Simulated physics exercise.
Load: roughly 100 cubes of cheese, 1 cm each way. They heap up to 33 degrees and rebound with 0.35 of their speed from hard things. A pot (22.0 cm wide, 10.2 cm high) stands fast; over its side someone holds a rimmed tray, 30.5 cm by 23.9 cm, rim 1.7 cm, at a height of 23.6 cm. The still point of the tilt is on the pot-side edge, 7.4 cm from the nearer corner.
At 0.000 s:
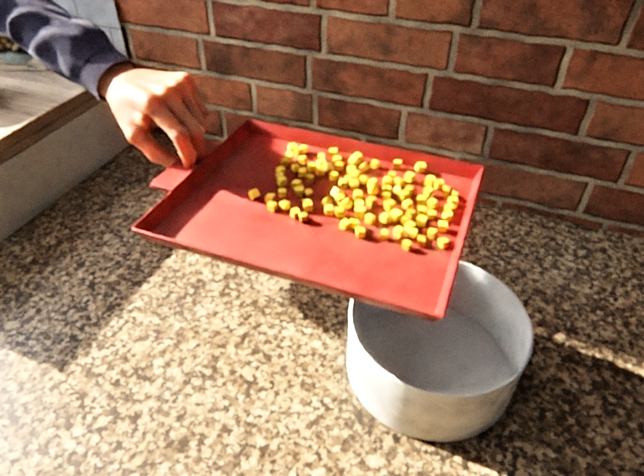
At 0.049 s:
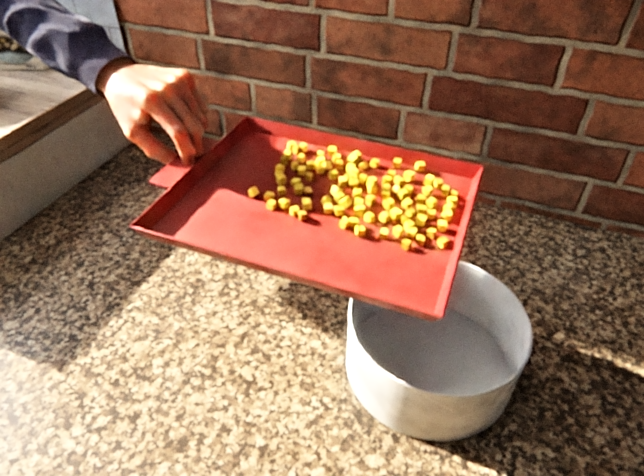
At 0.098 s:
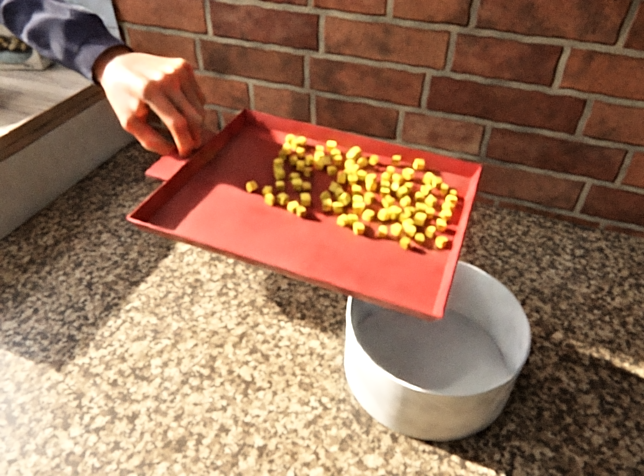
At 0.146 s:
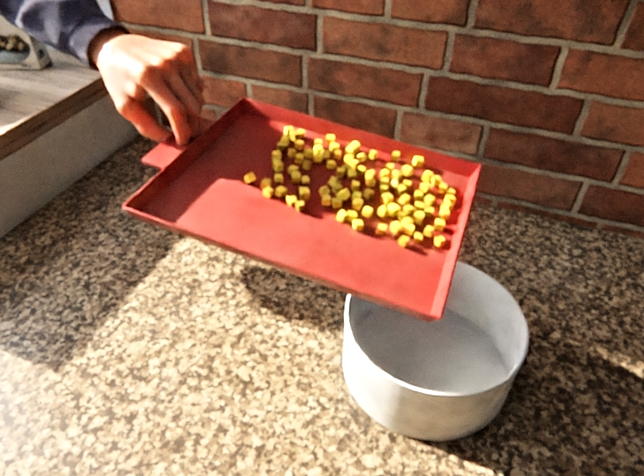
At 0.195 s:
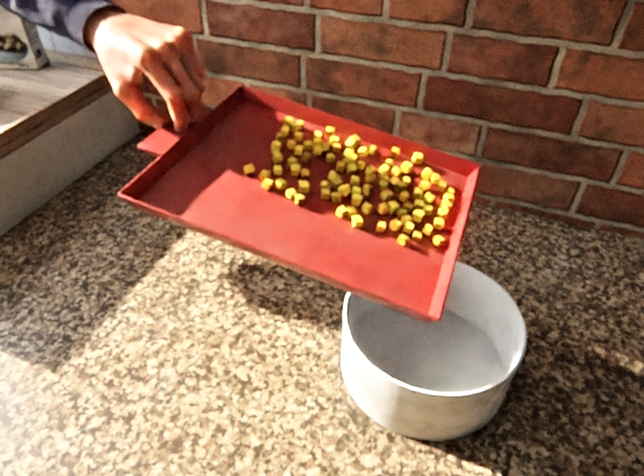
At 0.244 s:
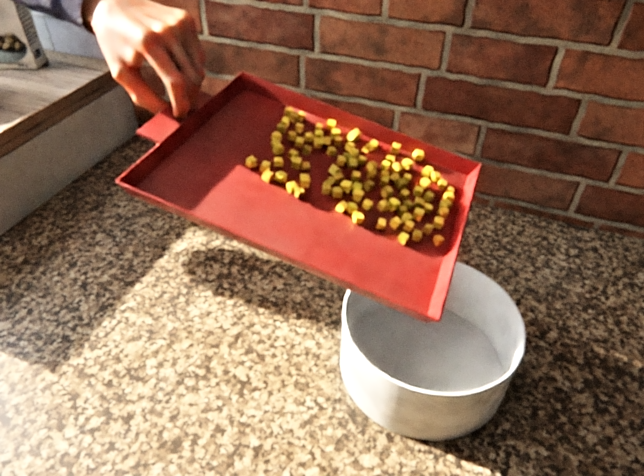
Red rimmed tray of small yellow cubes tilting gradually above a pale round pot, a hand raising its left end.
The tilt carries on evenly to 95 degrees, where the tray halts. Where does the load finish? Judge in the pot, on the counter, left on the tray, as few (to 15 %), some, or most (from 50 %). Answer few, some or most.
Pot most, counter some, tray few.
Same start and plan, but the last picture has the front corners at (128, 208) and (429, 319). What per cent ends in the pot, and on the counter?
Pot 5, counter 95.
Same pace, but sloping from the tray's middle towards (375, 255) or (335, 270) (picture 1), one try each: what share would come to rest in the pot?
About 5 and 10 per cent.
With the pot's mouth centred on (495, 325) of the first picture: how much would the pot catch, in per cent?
Some 80 per cent.
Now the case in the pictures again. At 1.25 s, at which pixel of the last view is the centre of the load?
Around (469, 239).
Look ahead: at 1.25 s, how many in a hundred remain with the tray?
Roughly 55 per cent.
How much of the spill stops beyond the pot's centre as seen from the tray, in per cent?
Some 90 per cent.
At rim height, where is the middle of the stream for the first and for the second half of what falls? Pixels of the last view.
First near (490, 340), later near (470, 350).
Then, at 0.85 s, tilt 51 degrees; the tray holds 100 %, the pot 0 %.
After 1.25 s, tilt 77 degrees; the tray holds 55 %, the pot 15 %.
After 1.73 s, tilt 95 degrees; the tray holds 0 %, the pot 60 %.
By 3.0 s all is still; pot 65 %, counter 35 %, tray 0 %.
